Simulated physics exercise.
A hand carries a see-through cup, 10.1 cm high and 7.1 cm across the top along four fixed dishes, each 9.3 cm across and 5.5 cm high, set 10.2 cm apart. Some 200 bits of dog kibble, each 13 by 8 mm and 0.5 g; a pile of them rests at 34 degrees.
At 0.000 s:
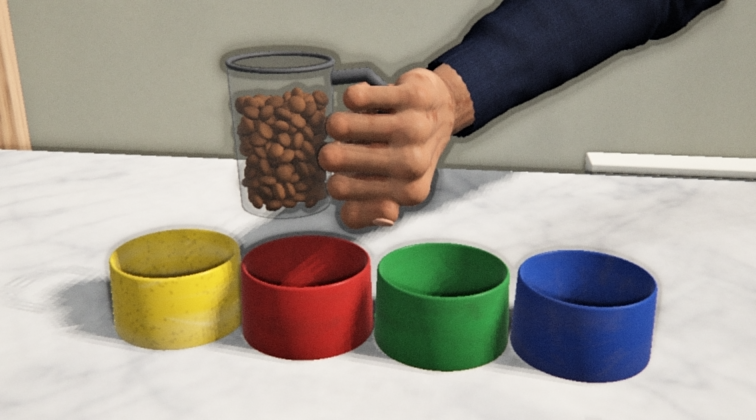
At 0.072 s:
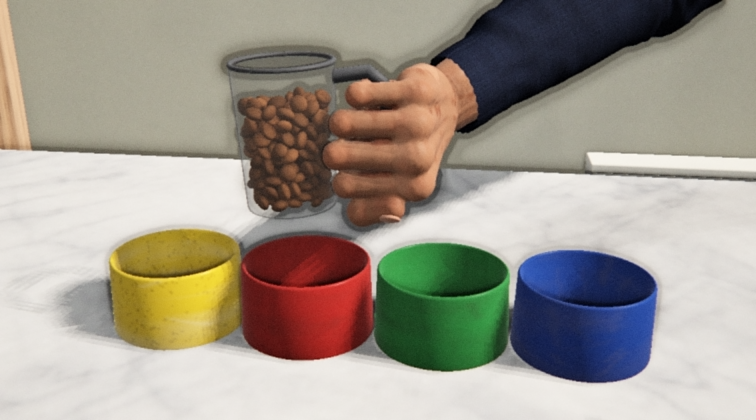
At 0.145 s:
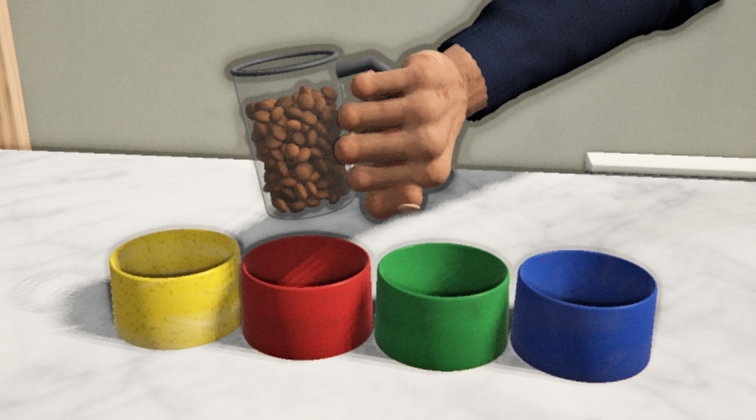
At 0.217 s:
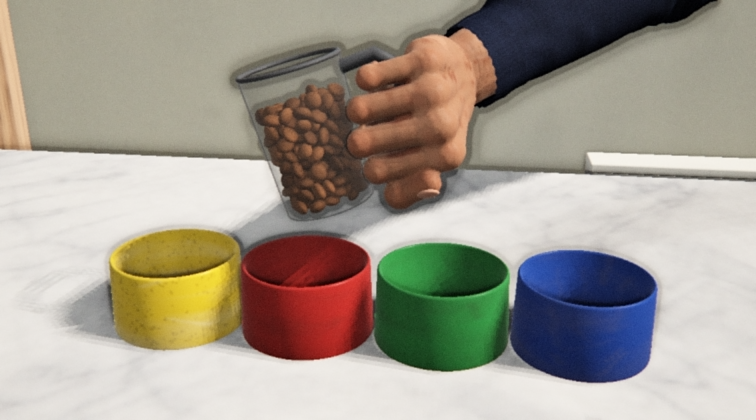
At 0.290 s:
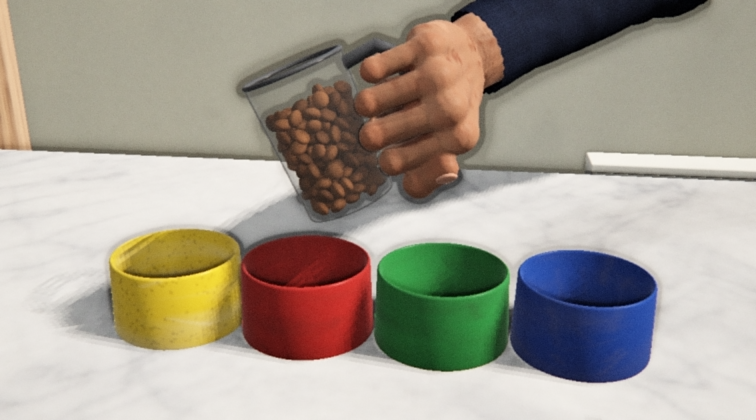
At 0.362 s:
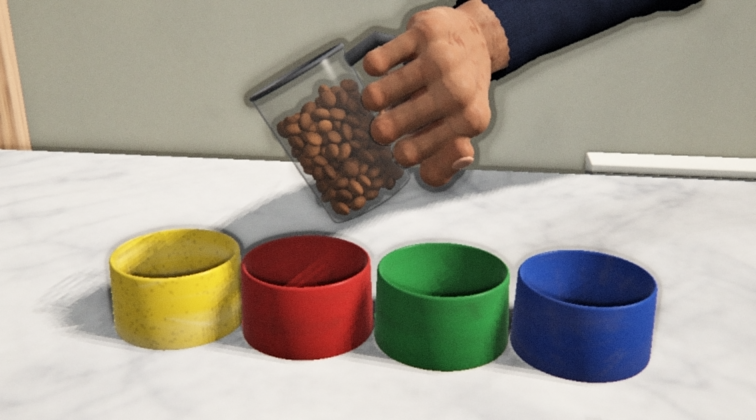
On a white, marbled surface before a plain grey-green wall, seen from the front and slightly above by a still camera, four round dishes sit in a row: yellow, red, green and blue from left to right. Above them, a hand in a dark blue sleeve grips a clear cup of brown pieces by its handle. The hand shifts slightly right, steadily tilting the cup's rim leftward as the pieces lean with it.
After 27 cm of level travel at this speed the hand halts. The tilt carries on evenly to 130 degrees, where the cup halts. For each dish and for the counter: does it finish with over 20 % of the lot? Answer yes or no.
Red no, blue no, green yes, yellow no, counter no.
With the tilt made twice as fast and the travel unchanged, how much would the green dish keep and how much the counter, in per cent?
Then: Green 10; counter 10.
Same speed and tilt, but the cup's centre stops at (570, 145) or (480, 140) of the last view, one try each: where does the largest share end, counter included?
The winner: Green, then green.
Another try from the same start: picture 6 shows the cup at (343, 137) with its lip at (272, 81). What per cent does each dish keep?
Red 0, blue 100, green 0, yellow 0.
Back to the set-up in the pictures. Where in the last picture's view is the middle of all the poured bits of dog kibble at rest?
Near (441, 305).
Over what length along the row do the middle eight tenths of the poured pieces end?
Some 6 cm.
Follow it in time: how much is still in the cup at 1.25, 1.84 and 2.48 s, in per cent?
In turn: 85, 0, 0.
Then, at 1.25 s, tilt 119 degrees; cup holds 85 %, red 5 %, green 5 %.
After 1.84 s, tilt 130 degrees; cup holds 0 %, red 5 %, green 95 %.
After 2.48 s, tilt 130 degrees; cup holds 0 %, red 5 %, green 95 %.
In the end, at 2.8 s, red 5 %, blue 0 %, green 95 %, yellow 0 %, counter 0 %.
